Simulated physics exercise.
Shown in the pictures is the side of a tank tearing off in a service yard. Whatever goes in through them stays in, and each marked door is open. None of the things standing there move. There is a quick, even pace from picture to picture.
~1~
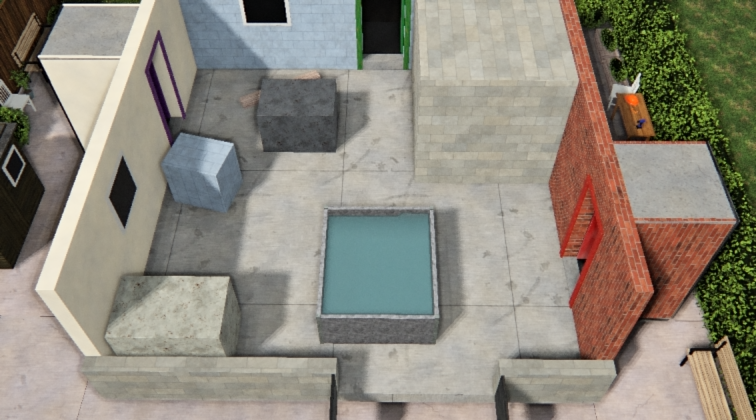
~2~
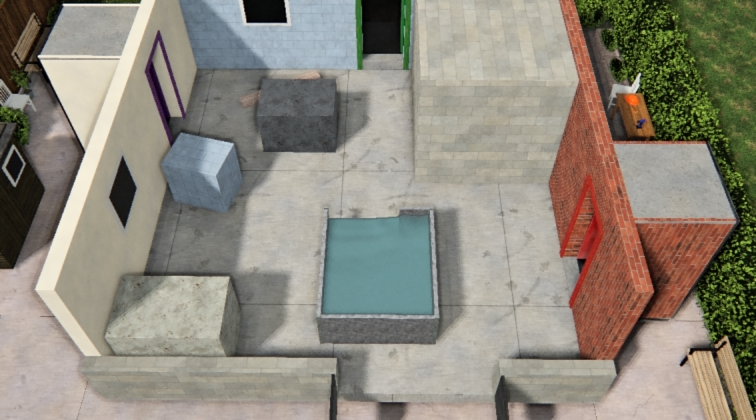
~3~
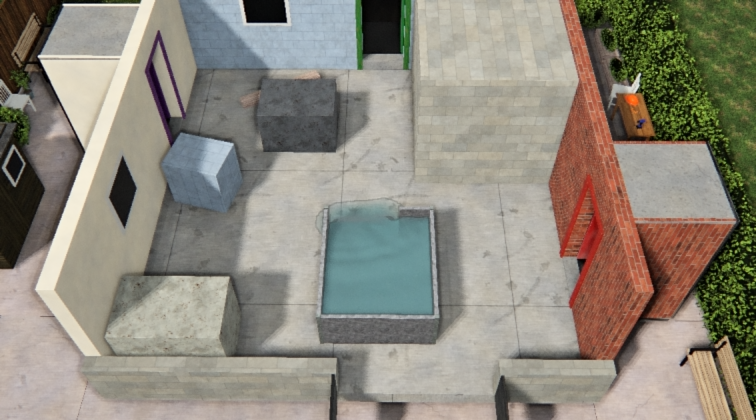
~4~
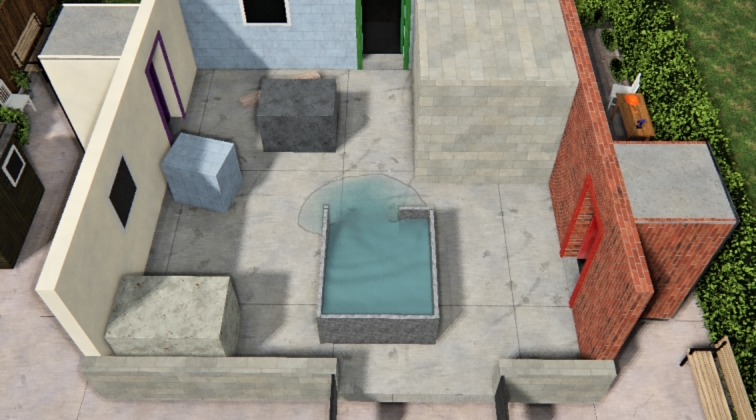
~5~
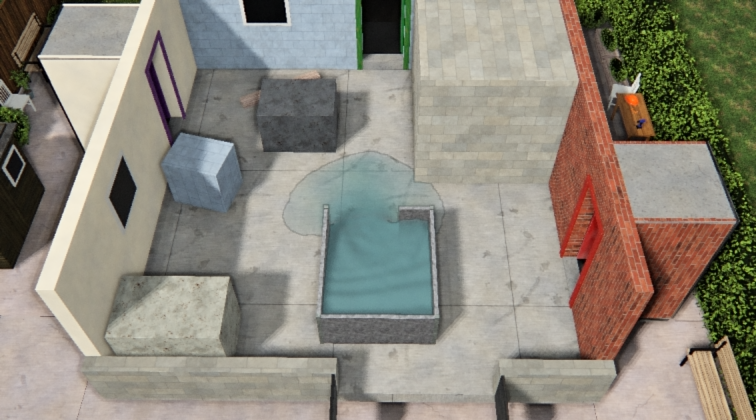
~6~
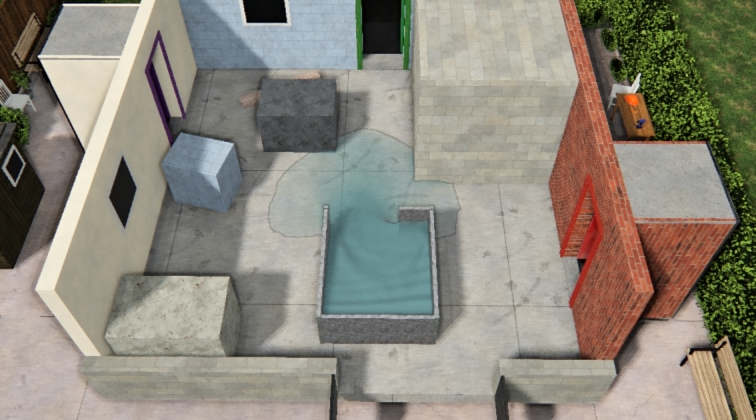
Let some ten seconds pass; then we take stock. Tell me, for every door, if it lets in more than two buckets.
Here it is: The purple door lets more than two through; the red door keeps it to two or fewer; the green door lets more than two through.
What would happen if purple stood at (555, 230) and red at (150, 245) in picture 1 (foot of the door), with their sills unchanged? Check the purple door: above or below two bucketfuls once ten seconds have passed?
The purple door falls short.
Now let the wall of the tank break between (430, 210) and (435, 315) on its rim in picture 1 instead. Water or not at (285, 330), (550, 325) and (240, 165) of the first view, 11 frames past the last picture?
The first spot is spared, the second swamped, the third spared.
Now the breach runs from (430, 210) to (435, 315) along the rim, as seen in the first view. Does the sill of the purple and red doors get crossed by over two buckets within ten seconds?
Then the purple one comes in low, and the red one overshoots.
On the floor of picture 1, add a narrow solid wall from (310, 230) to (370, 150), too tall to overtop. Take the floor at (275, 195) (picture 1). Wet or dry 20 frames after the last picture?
Result at that point: Unwetted.
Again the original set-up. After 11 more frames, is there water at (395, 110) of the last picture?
Submerged.
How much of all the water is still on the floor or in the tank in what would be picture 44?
My estimate is some 92 percent.
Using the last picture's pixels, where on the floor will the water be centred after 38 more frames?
The water's middle lies around (309, 164).
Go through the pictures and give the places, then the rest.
In the first frame, still water in the open tank at (378, 262).
In the second frame, water pours out on the open tank's far side and has run to a hidden place.
In the third frame, the front is at a hidden place, out from the gap on the open tank's far side.
In the fourth frame, the front is at (386, 178), out from the gap on the open tank's far side.
In the fifth frame, water pours out on the open tank's far side and has run to (377, 155).
In the sixth frame, the front is at (362, 131), out from the gap on the open tank's far side.
A moment on, water covers 30 % of the floor; the purple door not reached, the red door not reached, the green door wet at the sill, nothing in.
Next, water covers 40 % of the floor; the purple door under two buckets in, the red door not reached, the green door over two buckets in.
Then, water covers 50 % of the floor; the purple door over two buckets in, the red door wet at the sill, nothing in, the green door far over two buckets in.
Later, water covers 65 % of the floor; the purple door far over two buckets in, the red door wet at the sill, nothing in, the green door far over two buckets in.
In the end, water covers 80 % of the floor; the purple door far over two buckets in, the red door wet at the sill, nothing in, the green door far over two buckets in.
